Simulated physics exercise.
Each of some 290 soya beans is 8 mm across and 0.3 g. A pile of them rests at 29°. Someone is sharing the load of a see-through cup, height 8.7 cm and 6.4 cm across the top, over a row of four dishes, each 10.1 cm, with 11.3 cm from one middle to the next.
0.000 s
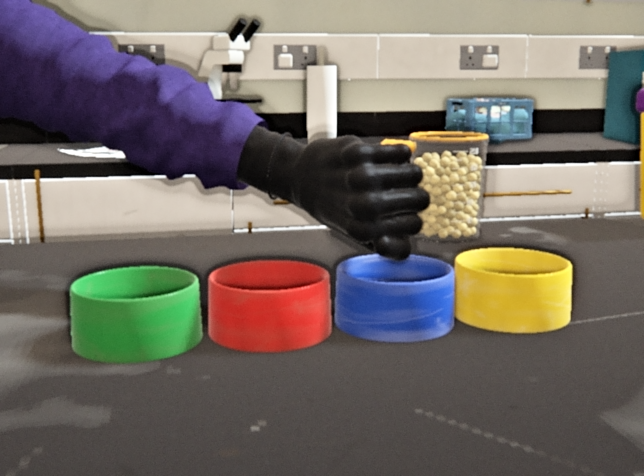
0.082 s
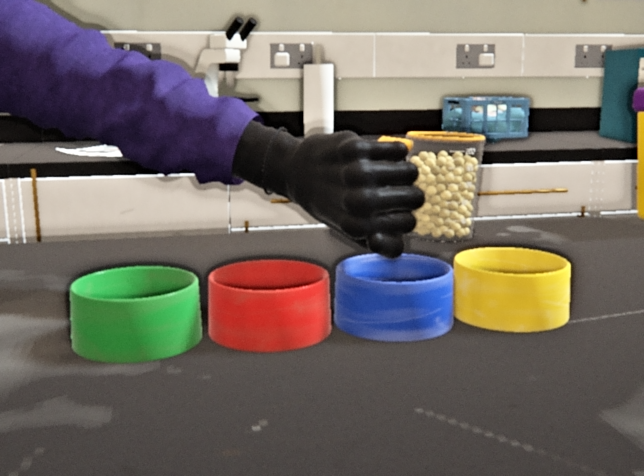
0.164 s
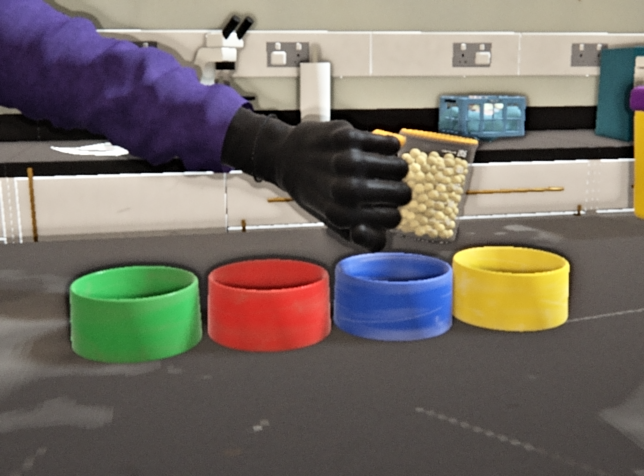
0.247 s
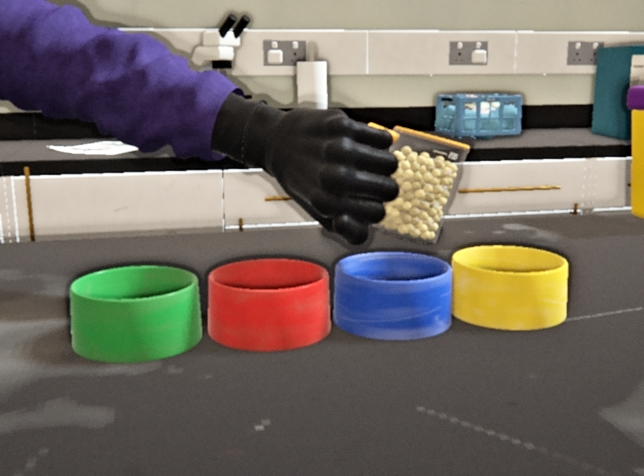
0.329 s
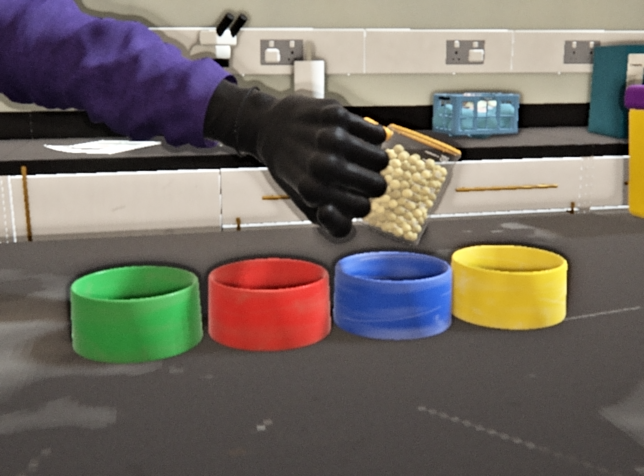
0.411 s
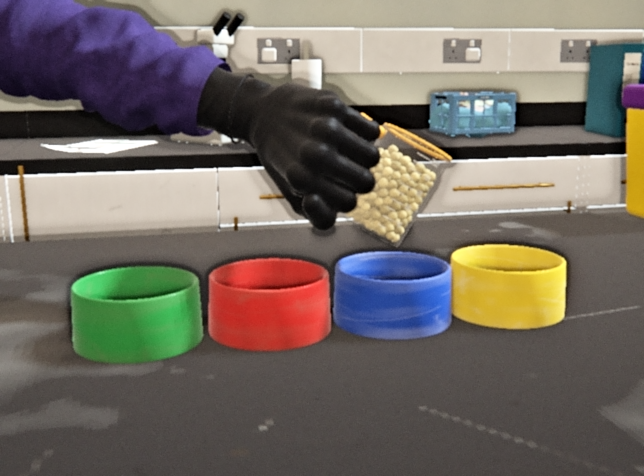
In a laboratory, a black-gloved hand moves a clear cup of pale beans leftward above four coloured dishes, tilting it steadily rightward.
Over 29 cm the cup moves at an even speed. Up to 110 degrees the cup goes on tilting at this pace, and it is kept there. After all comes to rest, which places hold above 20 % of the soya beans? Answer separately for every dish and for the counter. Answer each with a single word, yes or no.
Red dish yes, blue dish no, green dish no, yellow dish no, counter no.
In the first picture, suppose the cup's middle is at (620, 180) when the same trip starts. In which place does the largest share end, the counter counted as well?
Most of it lands at yellow.
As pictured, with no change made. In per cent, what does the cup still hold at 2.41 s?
0 per cent.
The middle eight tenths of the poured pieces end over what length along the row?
I'd estimate close to 7 cm.
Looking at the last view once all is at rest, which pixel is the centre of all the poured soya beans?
Close to pixel (269, 311).
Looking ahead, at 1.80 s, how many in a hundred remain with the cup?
Somewhere near 15 per cent of the load.
After 1.24 s, tilt 99 degrees; cup holds 95 %.
After 1.80 s, tilt 110 degrees; cup holds 15 %, red 80 %, blue 5 %.
Then, at 2.41 s, tilt 110 degrees; cup holds 0 %, red 90 %, blue 5 %.
At rest (2.7 s), red 90 %, blue 5 %, green 0 %, yellow 0 %, counter 5 %.
